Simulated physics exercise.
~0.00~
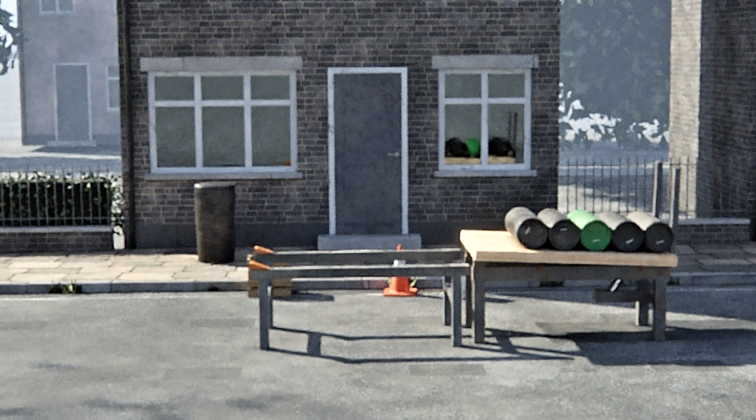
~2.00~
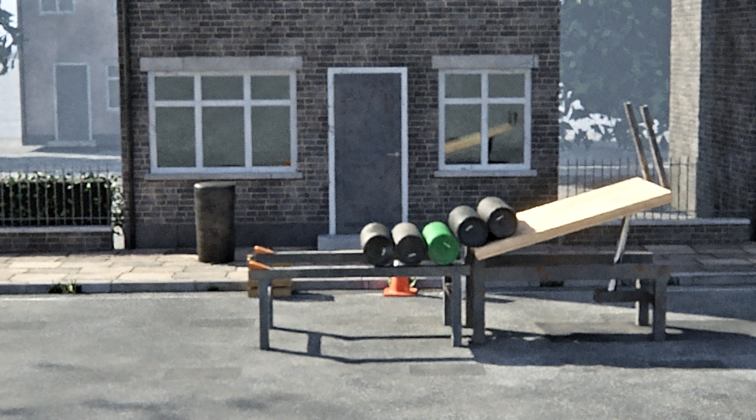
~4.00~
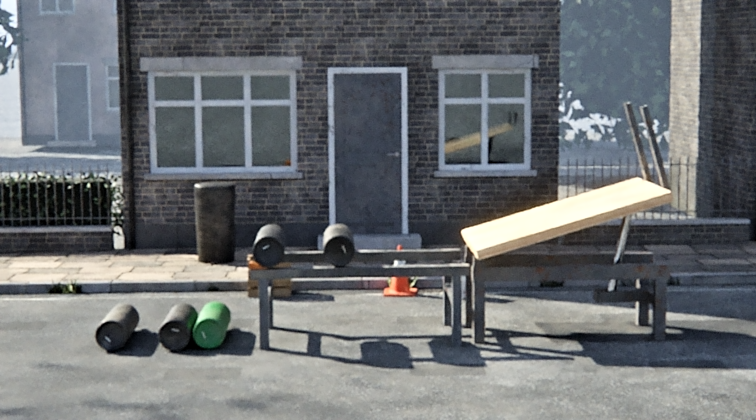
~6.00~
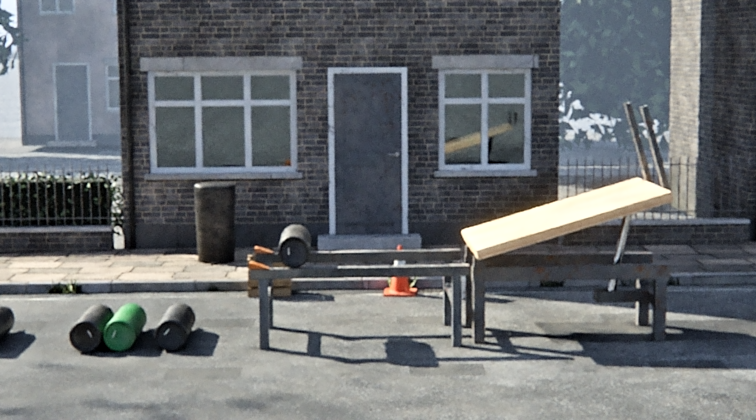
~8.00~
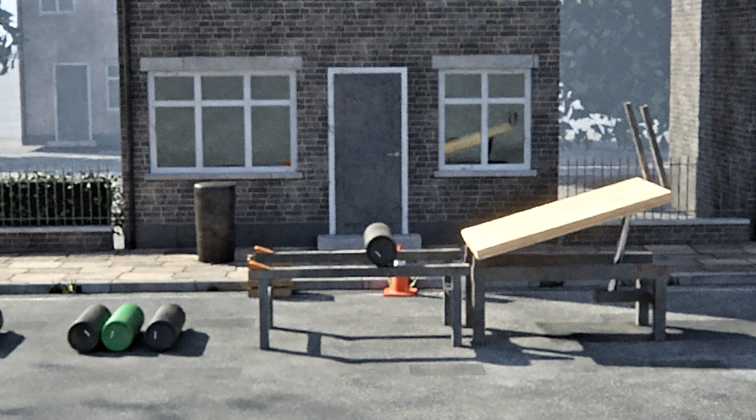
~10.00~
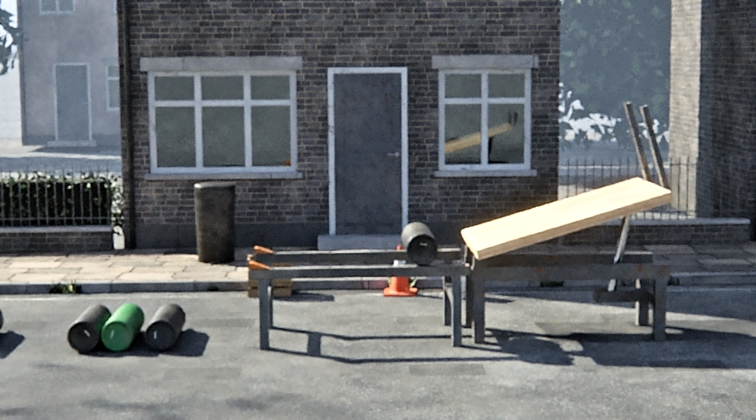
The clip opens on a street outside a brick house, where five cylinders, one green and the rest dark, sit on a wooden deck beside a level metal rack. The deck's right side tilts up and the cylinders roll left down onto the rack. They travel along it, and the leading ones go over its left end, the green one third. A fourth, dark cylinder follows them down, while the last rolls back to the right along the rack. It ends near the foot of the tilted deck, with the green cylinder lying on the ground between two dark ones.
